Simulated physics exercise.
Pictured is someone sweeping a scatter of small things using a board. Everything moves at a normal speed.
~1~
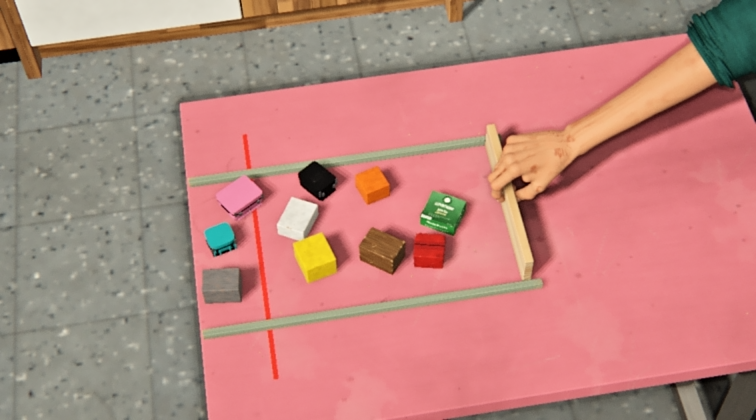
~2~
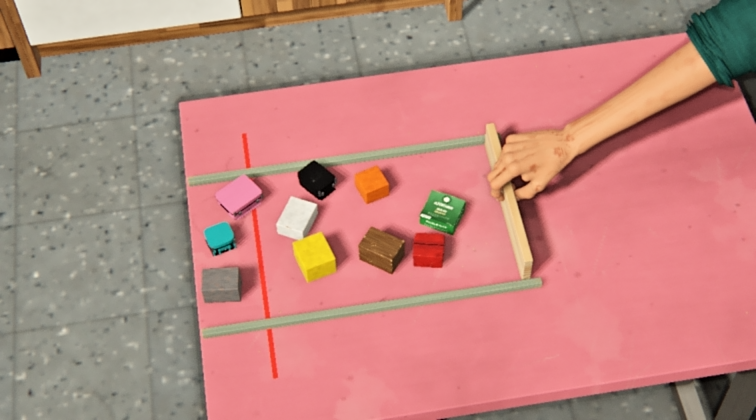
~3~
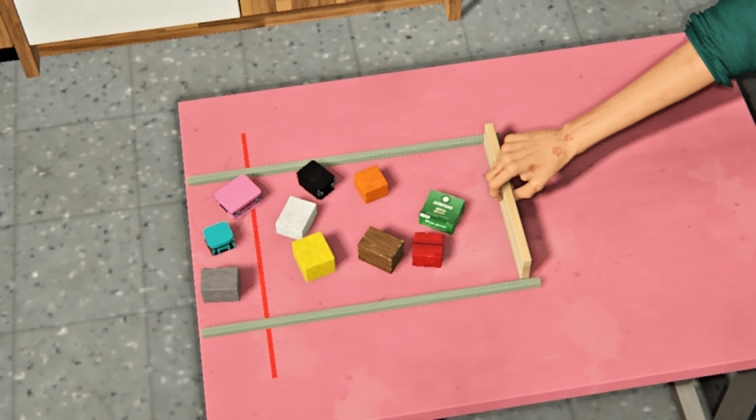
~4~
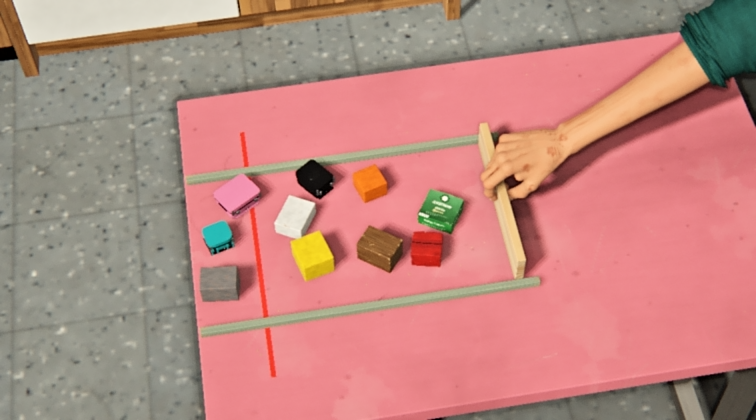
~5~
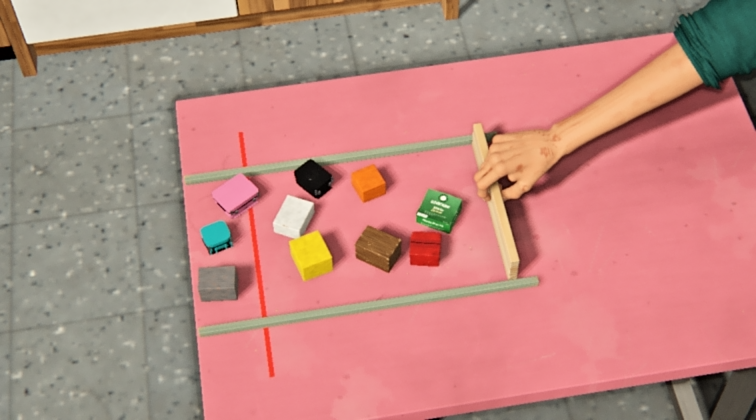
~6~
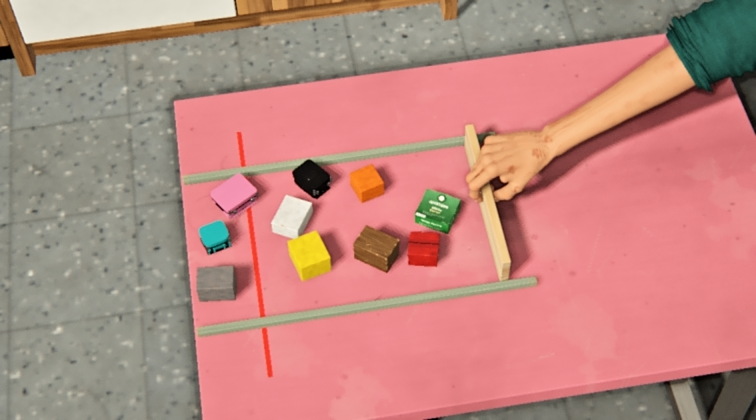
The footage shows ten small coloured blocks and cases scattered between two rails on a pink table crossed by a red line, while a hand slides a wooden board slightly left toward them and the objects stay in place.
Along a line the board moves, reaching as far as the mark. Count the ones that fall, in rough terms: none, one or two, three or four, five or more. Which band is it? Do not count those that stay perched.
The band is three or four.
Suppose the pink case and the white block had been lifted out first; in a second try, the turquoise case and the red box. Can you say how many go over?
The counts: 2 and 2.
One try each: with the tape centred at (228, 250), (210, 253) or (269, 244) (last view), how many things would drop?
5, 7, 1.
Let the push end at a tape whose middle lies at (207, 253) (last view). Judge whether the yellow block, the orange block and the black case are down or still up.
The yellow block? It does not stay. The orange block? It is safe. The black case? It does not stay.
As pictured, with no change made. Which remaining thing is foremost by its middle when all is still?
Result: The turquoise case.
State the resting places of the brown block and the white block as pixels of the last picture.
Final positions - brown block around (209, 278), white block around (210, 225).
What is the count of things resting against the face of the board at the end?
It's 3.
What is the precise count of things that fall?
Result: A total of 3.
A little later, none off yet; grey block at rest near (216, 284); turquoise case at rest near (215, 238); pink case at rest near (235, 197).
Next, none off yet; grey block tilted a little near (182, 297); turquoise case at rest near (214, 238); pink case shifted about its own width near (208, 199).
When it is over, the number that fall off is three or four; down, yellow block, pink case and grey block.
